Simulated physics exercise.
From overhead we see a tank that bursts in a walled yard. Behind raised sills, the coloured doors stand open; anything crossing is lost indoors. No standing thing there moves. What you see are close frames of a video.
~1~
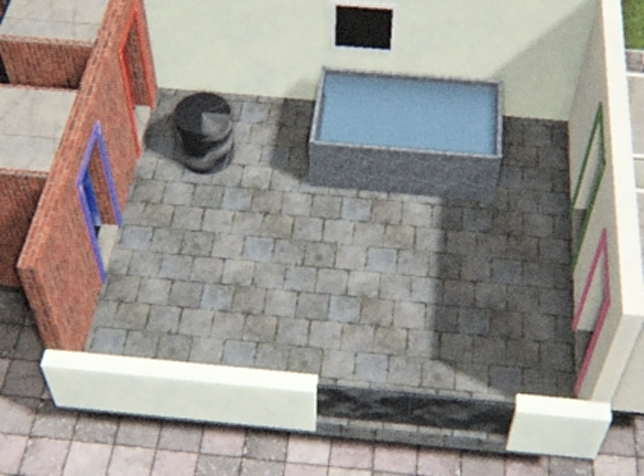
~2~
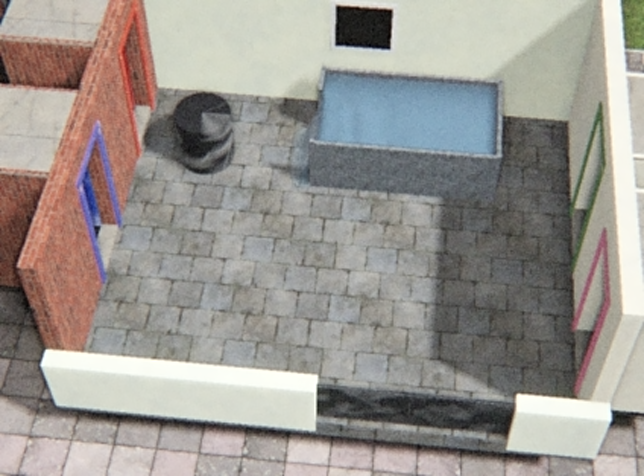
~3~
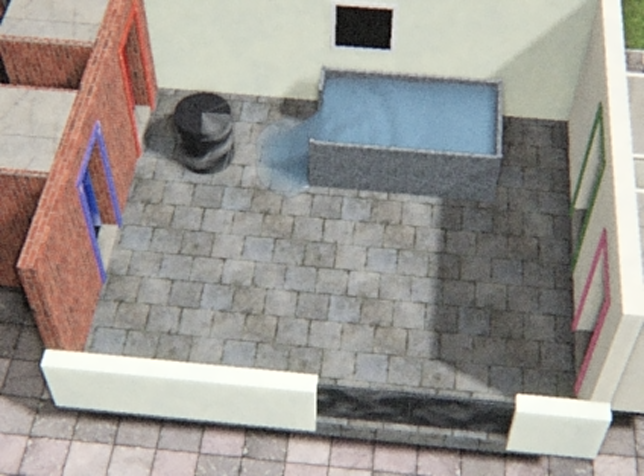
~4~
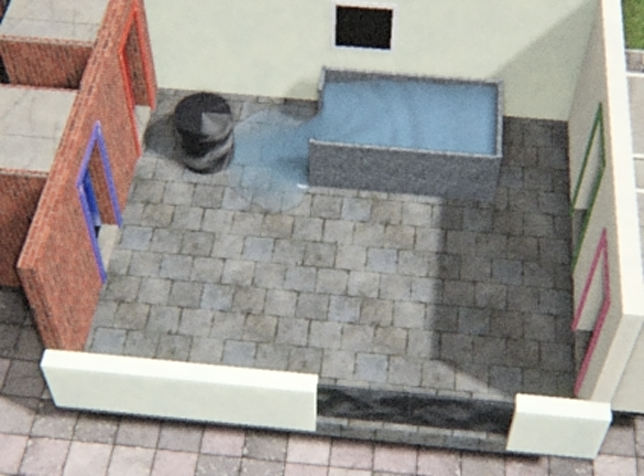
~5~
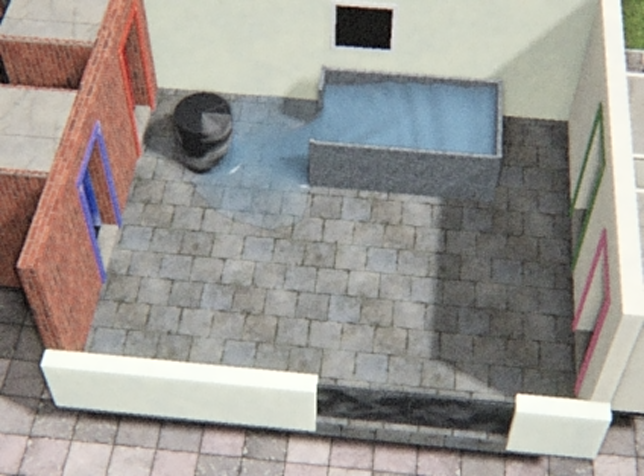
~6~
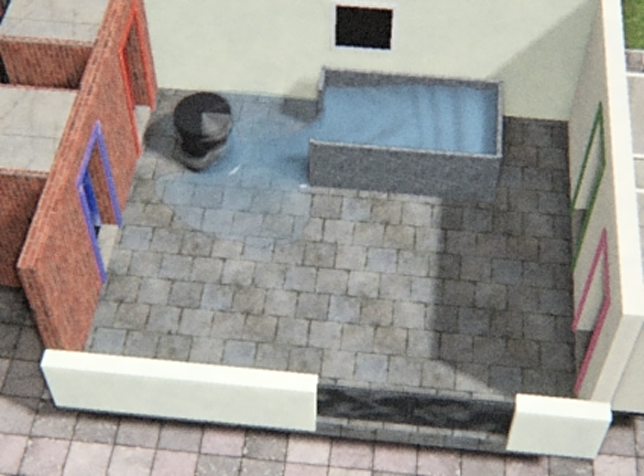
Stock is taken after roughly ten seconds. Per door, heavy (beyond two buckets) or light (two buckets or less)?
As I see it, most likely the red door gets too much water. Most likely the green door gets two buckets or less. Most likely the blue door gets too much water. Most likely the pink door gets too much water.
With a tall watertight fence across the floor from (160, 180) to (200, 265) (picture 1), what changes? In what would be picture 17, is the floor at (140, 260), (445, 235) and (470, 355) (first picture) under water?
Log, spots one to three: Spared; spared; spared.
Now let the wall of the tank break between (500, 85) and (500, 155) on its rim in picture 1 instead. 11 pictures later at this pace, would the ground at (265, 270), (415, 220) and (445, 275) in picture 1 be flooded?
Spot one ends up untouched by the spill, spot two untouched by the spill, spot three deluged.
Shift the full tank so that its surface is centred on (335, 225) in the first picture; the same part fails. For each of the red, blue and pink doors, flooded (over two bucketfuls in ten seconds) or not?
Results - red: Doesn't reach it; blue: Tops the limit; pink: Tops the limit.
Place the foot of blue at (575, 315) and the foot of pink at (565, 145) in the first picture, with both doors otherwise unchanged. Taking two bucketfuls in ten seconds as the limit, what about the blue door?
Result - blue: Crosses the limit.
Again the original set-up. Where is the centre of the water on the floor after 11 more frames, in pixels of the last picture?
I'd point to (307, 169).
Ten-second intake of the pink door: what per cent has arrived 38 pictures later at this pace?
Close to 25 percent.
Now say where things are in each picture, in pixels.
The first frame shows the water tank at (408, 115) is whole and still.
In the second frame, water pours out at (318, 142) and has run to (307, 130).
In the third frame, water pours out at (318, 145) and has run to (264, 135).
In the fourth frame, water pours out at (318, 147) and has run to a hidden place.
In the fifth frame, the front is at a hidden place, out from the gap at (318, 147).
In the sixth frame, the front is at (168, 121), out from the gap at (318, 147).
A moment on, water covers 25 % of the floor; the red door under two buckets in, the green door not reached, the blue door under two buckets in, the pink door not reached.
Next, water covers 35 % of the floor; the red door over two buckets in, the green door not reached, the blue door over two buckets in, the pink door not reached.
Then, water covers 45 % of the floor; the red door far over two buckets in, the green door not reached, the blue door far over two buckets in, the pink door not reached.
Later, water covers 85 % of the floor; the red door far over two buckets in, the green door wet at the sill, nothing in, the blue door far over two buckets in, the pink door over two buckets in.
In the end, water covers 95 % of the floor; the red door far over two buckets in, the green door wet at the sill, nothing in, the blue door far over two buckets in, the pink door far over two buckets in.
